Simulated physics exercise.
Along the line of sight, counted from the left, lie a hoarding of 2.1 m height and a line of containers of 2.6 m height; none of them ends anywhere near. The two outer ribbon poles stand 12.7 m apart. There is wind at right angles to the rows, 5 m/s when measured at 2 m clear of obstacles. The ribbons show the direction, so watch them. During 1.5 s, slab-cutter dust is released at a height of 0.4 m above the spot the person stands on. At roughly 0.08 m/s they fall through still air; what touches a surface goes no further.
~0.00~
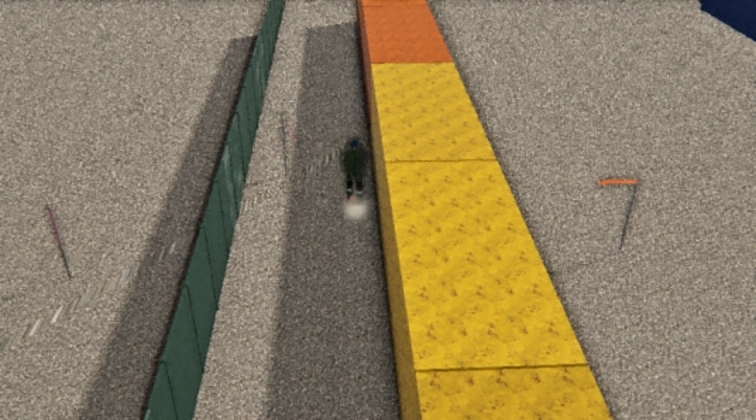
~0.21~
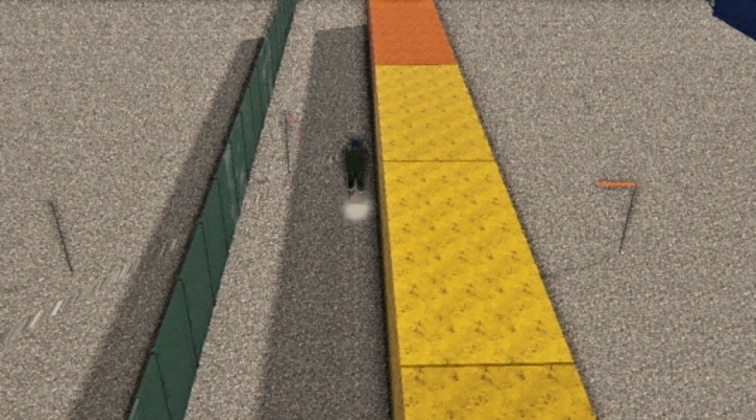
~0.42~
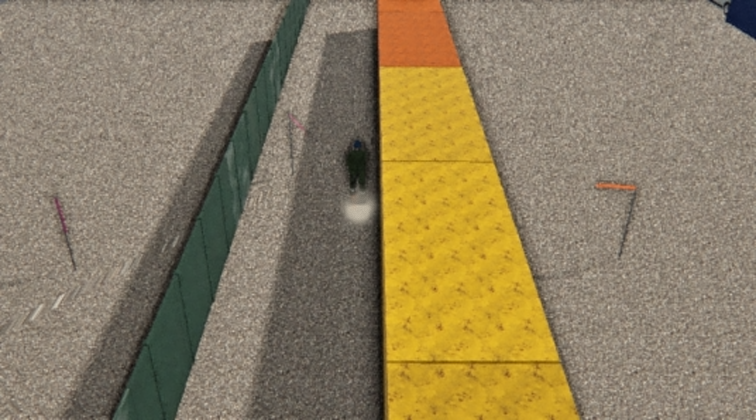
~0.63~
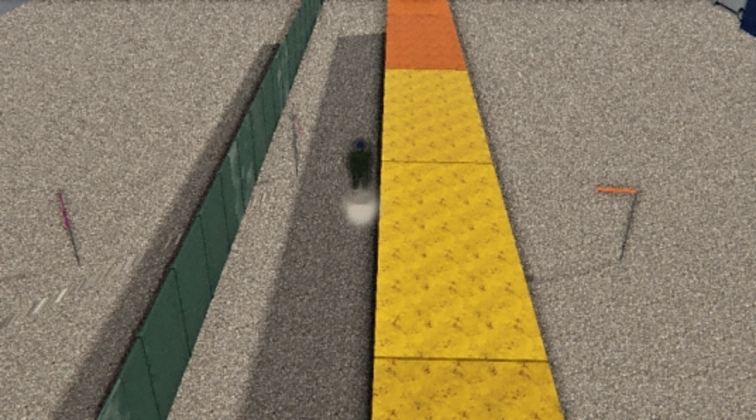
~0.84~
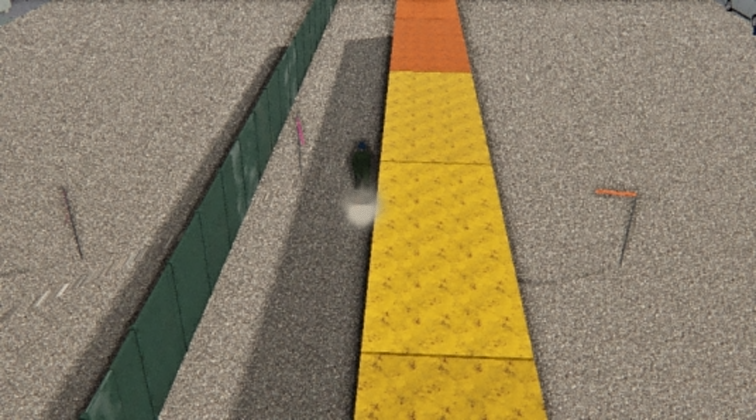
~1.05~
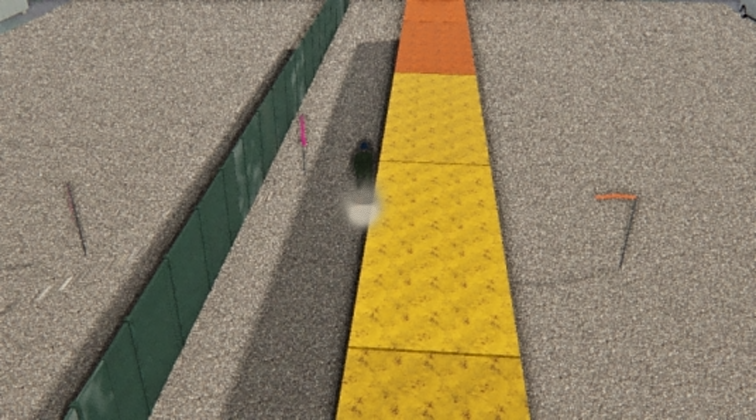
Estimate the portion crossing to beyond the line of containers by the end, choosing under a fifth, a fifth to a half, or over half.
My estimate is under a fifth.
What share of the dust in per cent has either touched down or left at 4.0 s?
My guess would be close to 20 percent.
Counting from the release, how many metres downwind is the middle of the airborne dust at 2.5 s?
Roughly 0.0 m.
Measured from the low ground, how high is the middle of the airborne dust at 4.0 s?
About 0.8 m high.
After 2.5 s, 6 % is no longer flying here, and 0 % is beyond the line of containers; the middle of what still flies is 0.6 m above the low ground, near (368, 202).
After 4.0 s, 22 % is no longer flying here, and 0 % is beyond the line of containers; the middle of what still flies is 0.9 m above the low ground, near (368, 192).
After 8.0 s, 48 % is no longer flying here, and 0 % is beyond the line of containers; the middle of what still flies is 2.3 m above the low ground, near (323, 138).
After 20.0 s, 82 % is no longer flying here, and 1 % is beyond the line of containers.
After 45.0 s, 100 % is no longer flying here, and 1 % is beyond the line of containers.
